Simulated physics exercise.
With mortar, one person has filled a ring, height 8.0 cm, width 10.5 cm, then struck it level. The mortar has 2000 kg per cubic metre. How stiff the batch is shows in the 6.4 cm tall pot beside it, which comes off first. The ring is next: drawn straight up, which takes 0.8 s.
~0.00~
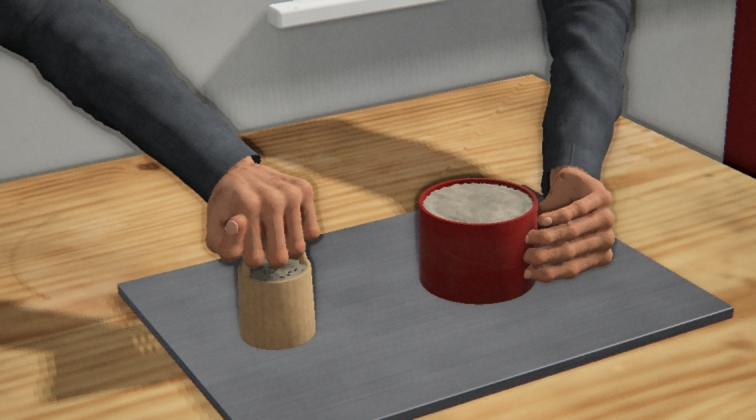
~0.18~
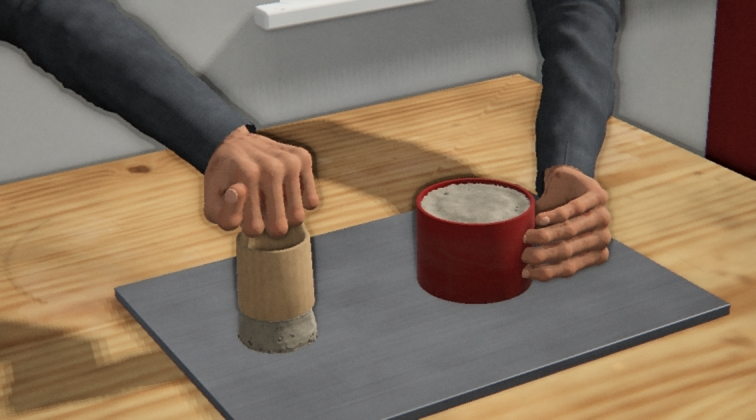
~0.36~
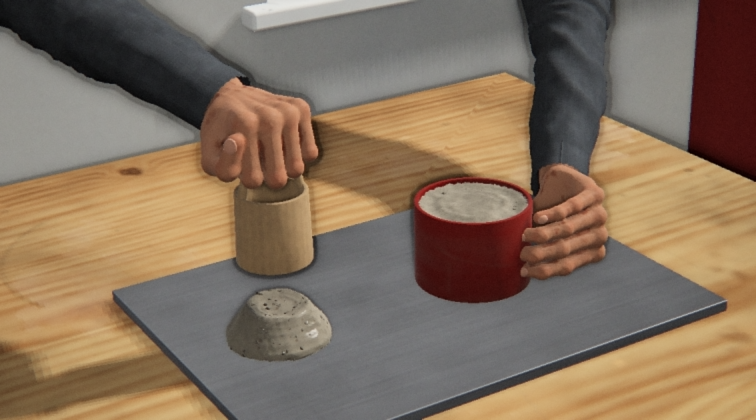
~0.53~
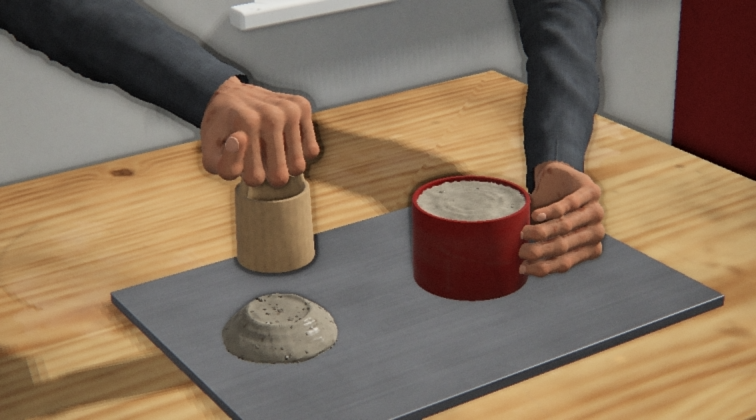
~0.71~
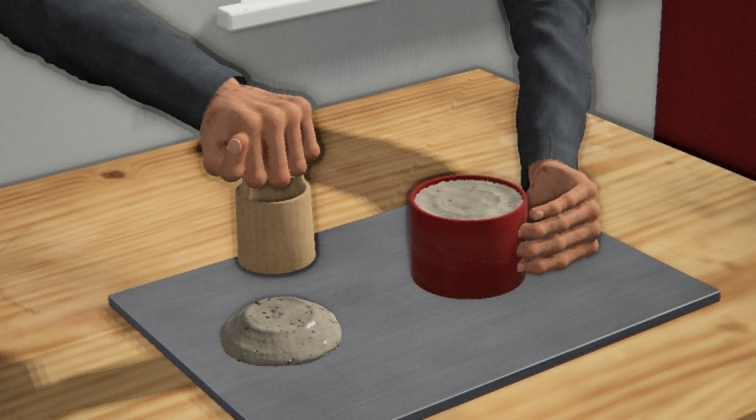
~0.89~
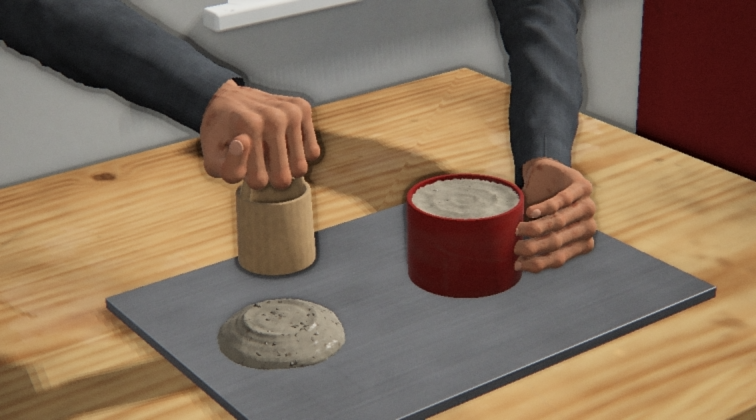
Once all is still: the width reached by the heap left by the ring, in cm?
Estimate: Some 22.6 cm.
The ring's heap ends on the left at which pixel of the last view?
That point lies close to (351, 276) in the last picture.
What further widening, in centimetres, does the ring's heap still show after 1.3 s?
Result: Close to 6.5 cm.
By 1.1 s, the ring is up 2.1 cm; the mortar has come down 0.4 cm to 7.6 cm and is 12 cm wide.
By 1.3 s, the ring is up 5.2 cm; the mortar has come down 2.9 cm to 5.1 cm and is 16 cm wide.
By 1.5 s, the ring is up 8.3 cm; the mortar has come down 4.5 cm to 3.5 cm and is 19 cm wide.
By 1.7 s, the ring is clear; the mortar has come down 4.8 cm to 3.2 cm and is 20 cm wide.
By 4.0 s, at rest, the ring is clear; the mortar has come down 5.2 cm to 2.8 cm and is 23 cm wide.
